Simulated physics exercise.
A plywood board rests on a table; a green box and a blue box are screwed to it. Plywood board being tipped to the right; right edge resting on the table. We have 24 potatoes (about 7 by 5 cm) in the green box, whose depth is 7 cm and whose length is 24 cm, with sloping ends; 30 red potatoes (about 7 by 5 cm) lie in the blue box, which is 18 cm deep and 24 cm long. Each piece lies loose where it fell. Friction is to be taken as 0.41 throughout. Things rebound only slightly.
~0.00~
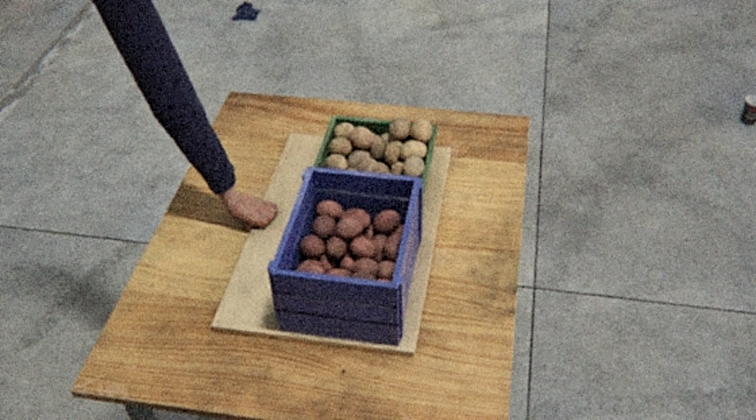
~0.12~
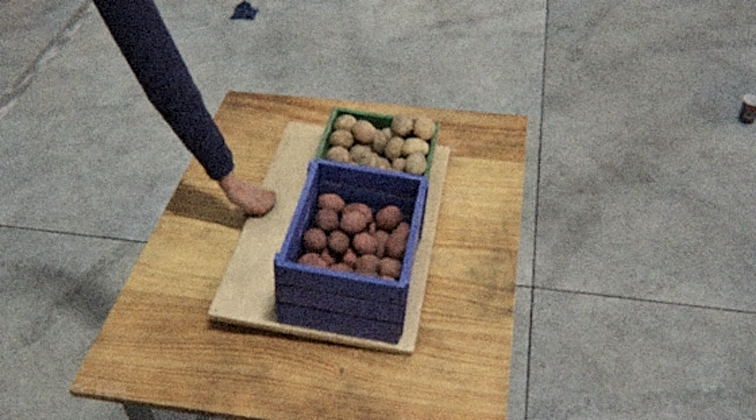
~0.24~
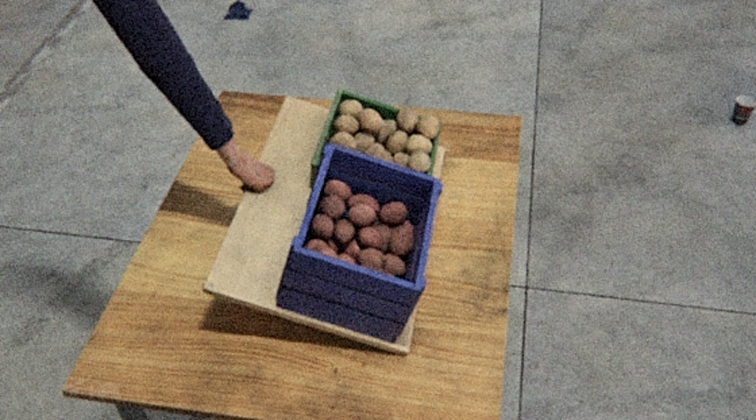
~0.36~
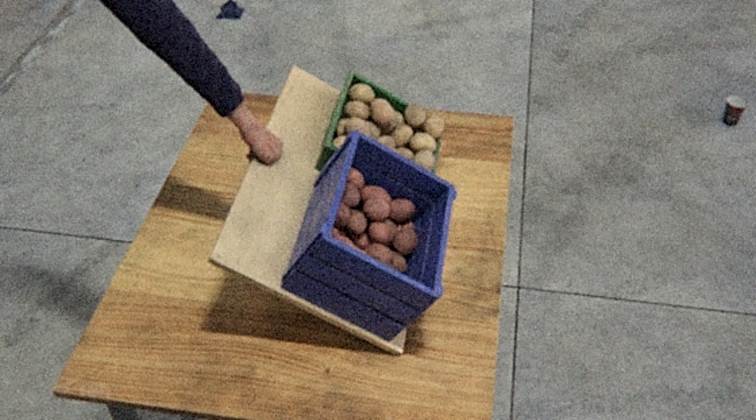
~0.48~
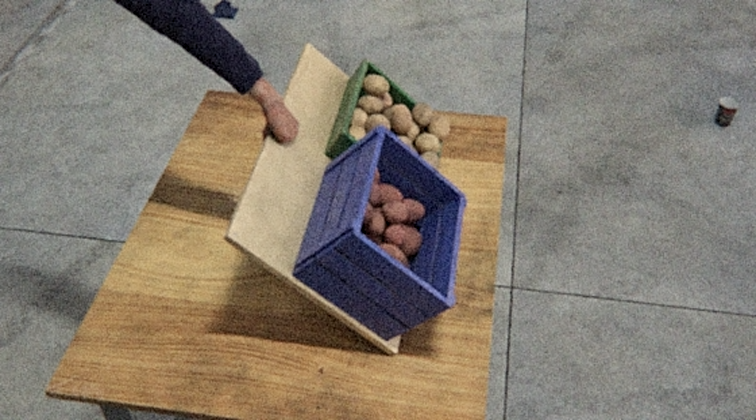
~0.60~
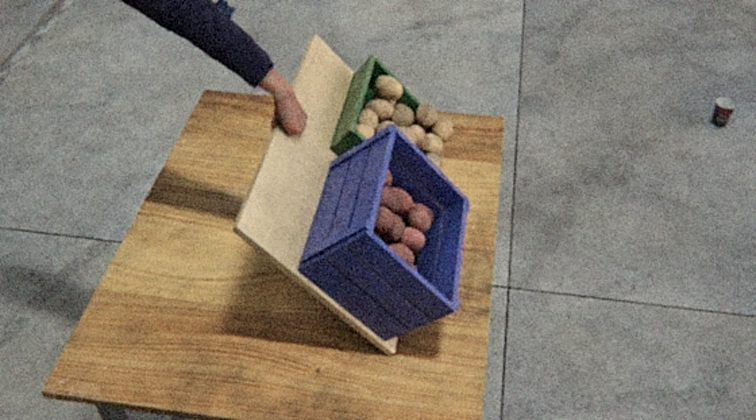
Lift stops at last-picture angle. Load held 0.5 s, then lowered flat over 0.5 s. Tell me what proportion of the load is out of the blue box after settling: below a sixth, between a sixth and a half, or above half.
The proportion out is below a sixth.
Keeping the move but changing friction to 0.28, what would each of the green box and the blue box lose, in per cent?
Green box 20, blue box 0 per cent.
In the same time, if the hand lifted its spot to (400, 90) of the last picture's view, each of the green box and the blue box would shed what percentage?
In that setup the green box sheds 90 per cent of its load, while the blue box sheds 40 per cent.
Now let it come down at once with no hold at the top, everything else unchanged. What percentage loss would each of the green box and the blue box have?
Green box 20%, blue box 0%.
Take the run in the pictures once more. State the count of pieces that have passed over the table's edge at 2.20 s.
About 3.
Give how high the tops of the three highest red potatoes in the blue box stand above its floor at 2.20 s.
About 13 cm.
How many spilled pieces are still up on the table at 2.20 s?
Count of pieces: About 3.
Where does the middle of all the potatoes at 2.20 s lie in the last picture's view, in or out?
In the last view, the centre sits near (369, 170).
After 0.86 s, tilt 48°; 2 of 24 out of the green box and 0 of 30 out of the blue box.
After 1.18 s, tilt 45°; 5 of 24 out of the green box and 0 of 30 out of the blue box.
After 1.62 s, tilt 0°; 6 of 24 out of the green box and 0 of 30 out of the blue box.
Outcome (at 2.20 s), 6 of 24 out of the green box and 0 of 30 out of the blue box. Asked share, 0 of 30, 0 per cent.
